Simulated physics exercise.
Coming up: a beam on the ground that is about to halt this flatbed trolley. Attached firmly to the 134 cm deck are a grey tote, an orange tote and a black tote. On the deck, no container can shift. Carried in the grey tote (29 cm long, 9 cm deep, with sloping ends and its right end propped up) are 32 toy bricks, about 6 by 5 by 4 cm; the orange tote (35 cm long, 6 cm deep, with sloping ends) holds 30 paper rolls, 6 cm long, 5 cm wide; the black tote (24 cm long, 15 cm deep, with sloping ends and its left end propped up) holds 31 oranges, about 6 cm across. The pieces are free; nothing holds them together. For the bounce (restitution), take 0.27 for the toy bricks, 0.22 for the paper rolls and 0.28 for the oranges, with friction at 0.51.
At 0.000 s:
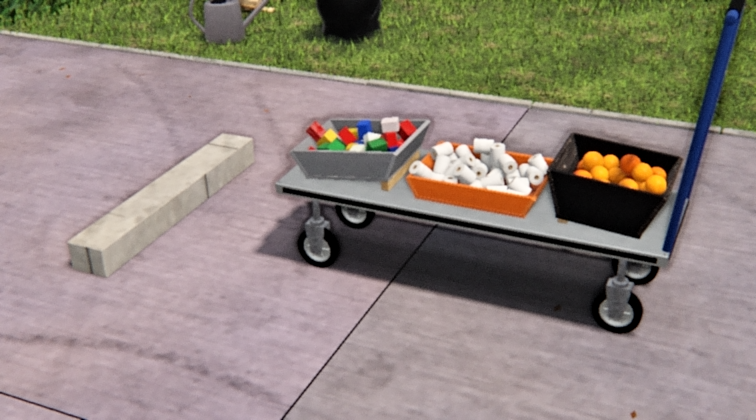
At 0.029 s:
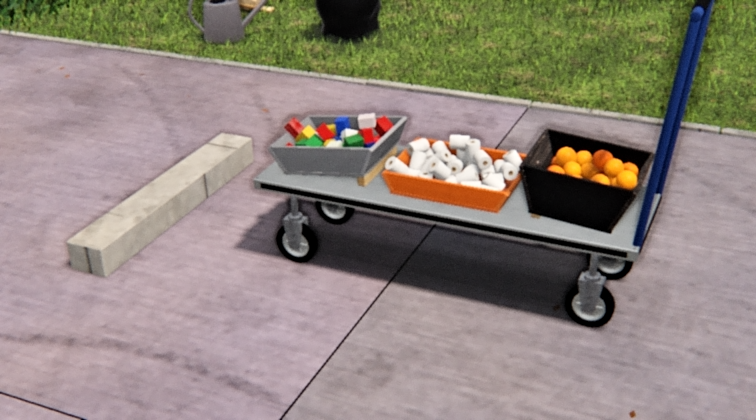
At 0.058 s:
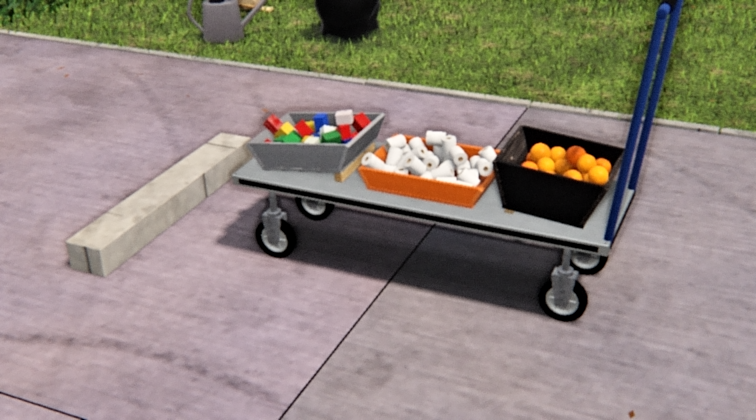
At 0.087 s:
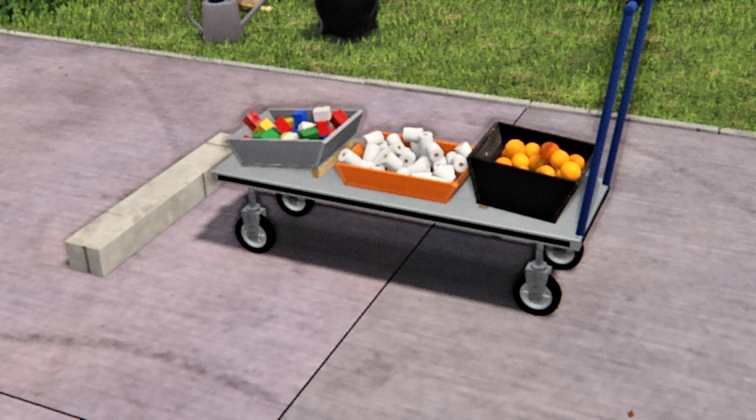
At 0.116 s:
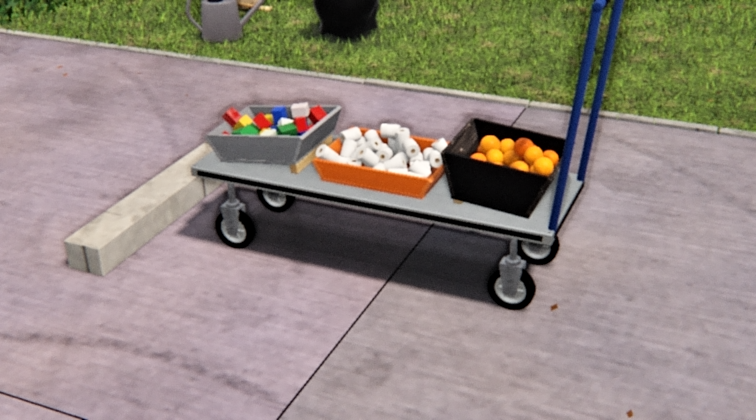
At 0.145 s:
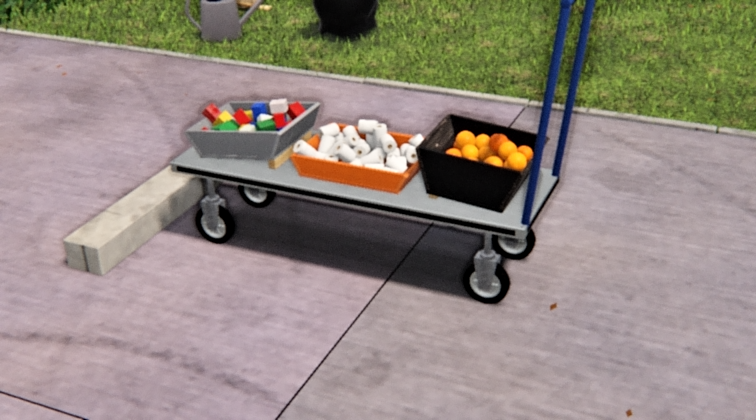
A flat trolley with a grey deck, black wheels and a blue handle at its right end stands on pinkish paving beside grass, seen from slightly above. It carries a grey tote of colourful toy bricks, an orange tote of white paper rolls and a black tote of oranges, with a pale beam at left. The trolley rolls steadily leftward towards the beam, its load staying aboard, while the view stays still.
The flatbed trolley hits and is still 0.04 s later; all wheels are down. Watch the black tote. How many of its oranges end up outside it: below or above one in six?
Out of the black tote go short of a sixth of its oranges.
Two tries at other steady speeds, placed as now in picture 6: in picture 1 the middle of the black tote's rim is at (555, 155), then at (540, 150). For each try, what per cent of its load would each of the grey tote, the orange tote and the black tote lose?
Losses in order of the tries would be grey tote 10 and 0 %, orange tote 10 and 0 %, black tote 0 and 0 %.
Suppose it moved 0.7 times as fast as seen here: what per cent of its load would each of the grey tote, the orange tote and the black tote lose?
In that case the grey tote sheds 20 per cent, the orange tote 10 per cent and the black tote 0 per cent.
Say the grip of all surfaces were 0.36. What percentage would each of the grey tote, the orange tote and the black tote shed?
Grey tote 40, orange tote 30, black tote 10 per cent.
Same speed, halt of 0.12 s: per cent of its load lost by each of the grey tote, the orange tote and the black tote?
Grey tote 30 %, orange tote 20 %, black tote 10 %.
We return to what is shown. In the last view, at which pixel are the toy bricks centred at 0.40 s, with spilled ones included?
Their middle is at about (182, 114).
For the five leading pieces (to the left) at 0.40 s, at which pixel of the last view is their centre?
Mean position approx. (139, 95).
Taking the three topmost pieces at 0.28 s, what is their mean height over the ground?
Around 58 centimetres.
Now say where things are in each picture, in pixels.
In the first picture (we follow the rim corner now nearest the camera), black tote at (664, 197); orange tote at (532, 198); 60 cm still to roll; nothing out yet.
Black tote at (634, 192); orange tote at (505, 193); 51 cm still to roll, in the second picture.
Black tote at (605, 187); orange tote at (479, 188); 43 cm still to roll, in the third picture.
Black tote at (576, 182); orange tote at (454, 184); 34 cm still to roll, in the fourth picture.
Black tote at (549, 178); orange tote at (429, 179); 26 cm still to roll, in the fifth picture.
Black tote at (521, 172); orange tote at (404, 174); 17 cm still to roll; nothing out yet, in the sixth picture.
After 0.18 s, the wheels strike.
After 0.28 s, 1 of 32 out of the grey tote, 1 of 30 out of the orange tote and 0 of 31 out of the black tote.
After 0.40 s, 5 of 32 out of the grey tote, 4 of 30 out of the orange tote and 1 of 31 out of the black tote.
After 0.63 s, 10 of 32 out of the grey tote, 7 of 30 out of the orange tote and 2 of 31 out of the black tote.
Final count (at 1.14 s), 10 of 32 out of the grey tote, 7 of 30 out of the orange tote and 2 of 31 out of the black tote. Asked share, 2 of 31, 6 per cent.
